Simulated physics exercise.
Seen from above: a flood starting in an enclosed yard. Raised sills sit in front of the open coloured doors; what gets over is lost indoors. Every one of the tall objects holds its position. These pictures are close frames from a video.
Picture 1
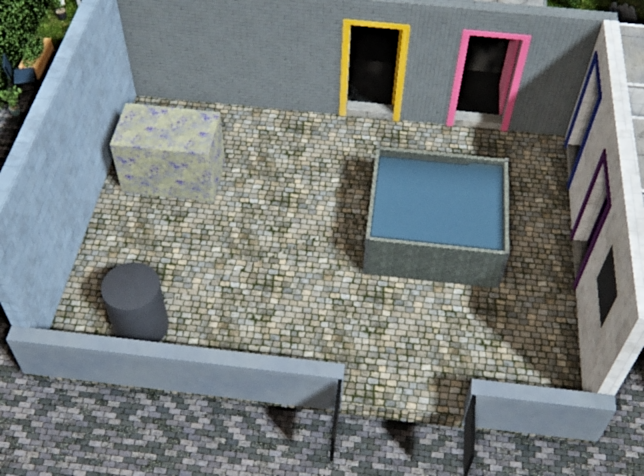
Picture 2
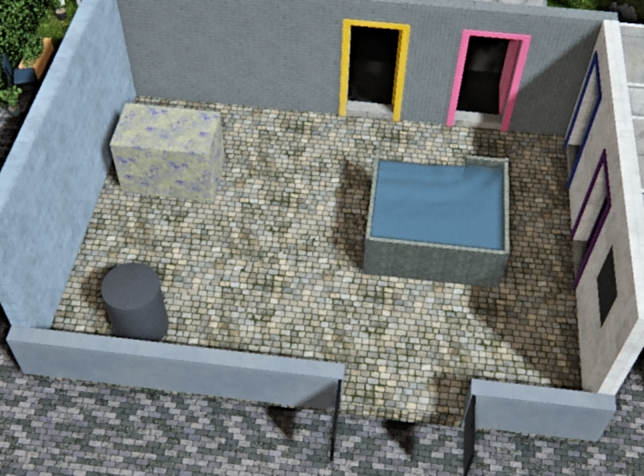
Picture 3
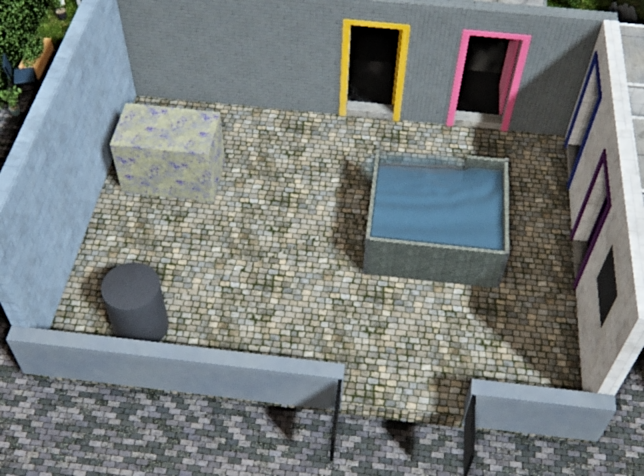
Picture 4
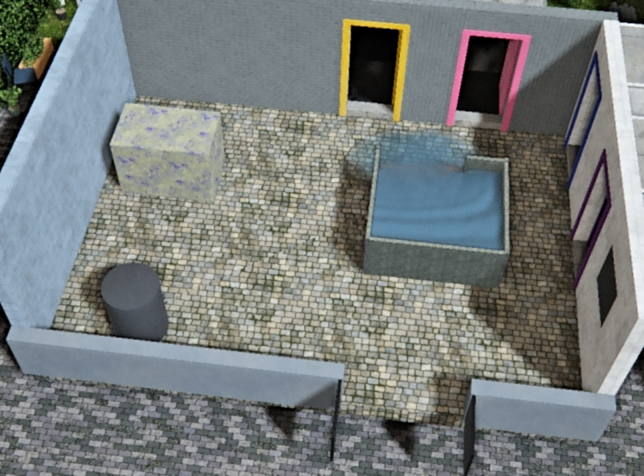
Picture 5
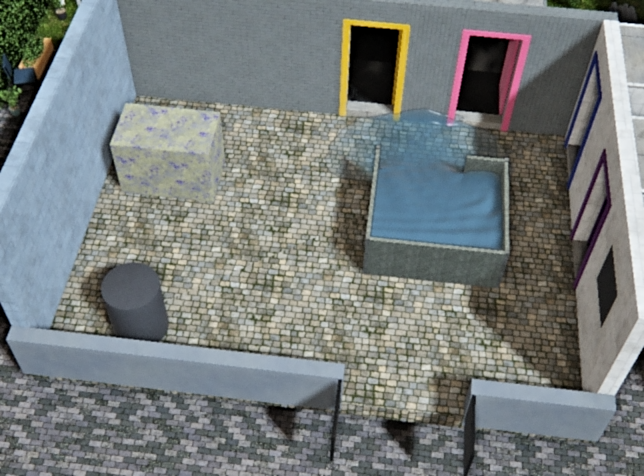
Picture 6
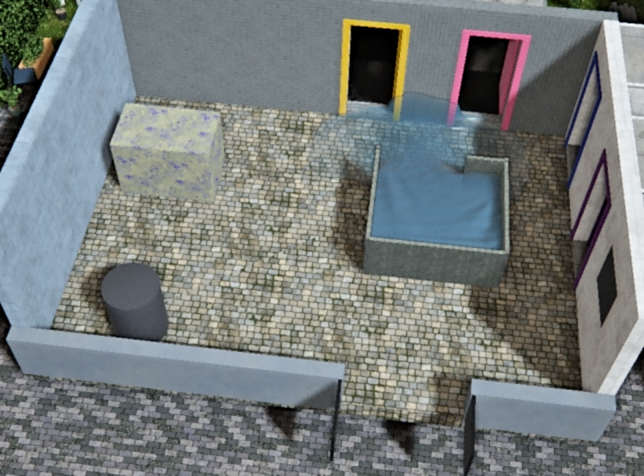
Water in the stone tank sits still in a walled, paved yard, then ripples and drops slightly as a gap shows in the tank's far rim. It pours out over the far side and spreads across the paving toward the back wall, fanning out near the yellow and pink doorways.
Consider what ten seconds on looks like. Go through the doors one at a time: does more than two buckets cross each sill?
Purple door: Two buckets at most, pink door: Over two buckets, blue door: Over two buckets, yellow door: Over two buckets.
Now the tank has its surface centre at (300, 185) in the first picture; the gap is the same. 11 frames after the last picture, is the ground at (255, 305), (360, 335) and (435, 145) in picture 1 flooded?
Points in turn: Not reached; not reached; inundated.
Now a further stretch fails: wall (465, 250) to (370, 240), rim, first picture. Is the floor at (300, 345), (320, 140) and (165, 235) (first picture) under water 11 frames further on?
Submerged, untouched, untouched.
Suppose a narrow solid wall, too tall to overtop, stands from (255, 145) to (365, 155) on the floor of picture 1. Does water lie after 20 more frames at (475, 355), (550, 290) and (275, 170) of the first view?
Log, spots one to three: Spared; swamped; swamped.
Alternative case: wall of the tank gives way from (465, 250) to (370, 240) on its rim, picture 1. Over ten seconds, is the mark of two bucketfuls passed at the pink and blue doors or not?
The pink door falls short and the blue door falls short.
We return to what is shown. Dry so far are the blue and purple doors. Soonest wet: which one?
The one in blue comes first.
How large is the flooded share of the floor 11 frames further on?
I'd put it at roughly 30 per cent.
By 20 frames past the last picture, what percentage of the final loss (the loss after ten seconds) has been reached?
It would be around 75 %.
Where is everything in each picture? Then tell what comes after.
The first picture shows still water in the tank at (439, 201).
In the second picture, water pours out on the tank's far side and has run to (371, 180).
In the third picture, water pours out on the tank's far side and has run to a hidden place.
In the fourth picture, the front is at (451, 135), out from the gap on the tank's far side.
In the fifth picture, the front is at (477, 128), out from the gap on the tank's far side.
In the sixth picture, the front is at (334, 115), out from the gap on the tank's far side.
A moment on, water covers 15 % of the floor; the purple door not reached, the pink door over two buckets in, the blue door wet at the sill, nothing in, the yellow door far over two buckets in.
Next, water covers 30 % of the floor; the purple door not reached, the pink door far over two buckets in, the blue door over two buckets in, the yellow door far over two buckets in.
Then, water covers 45 % of the floor; the purple door wet at the sill, nothing in, the pink door far over two buckets in, the blue door far over two buckets in, the yellow door far over two buckets in.
Later, water covers 75 % of the floor; the purple door wet at the sill, nothing in, the pink door far over two buckets in, the blue door far over two buckets in, the yellow door far over two buckets in.
In the end, water covers 95 % of the floor; the purple door under two buckets in, the pink door far over two buckets in, the blue door far over two buckets in, the yellow door far over two buckets in.
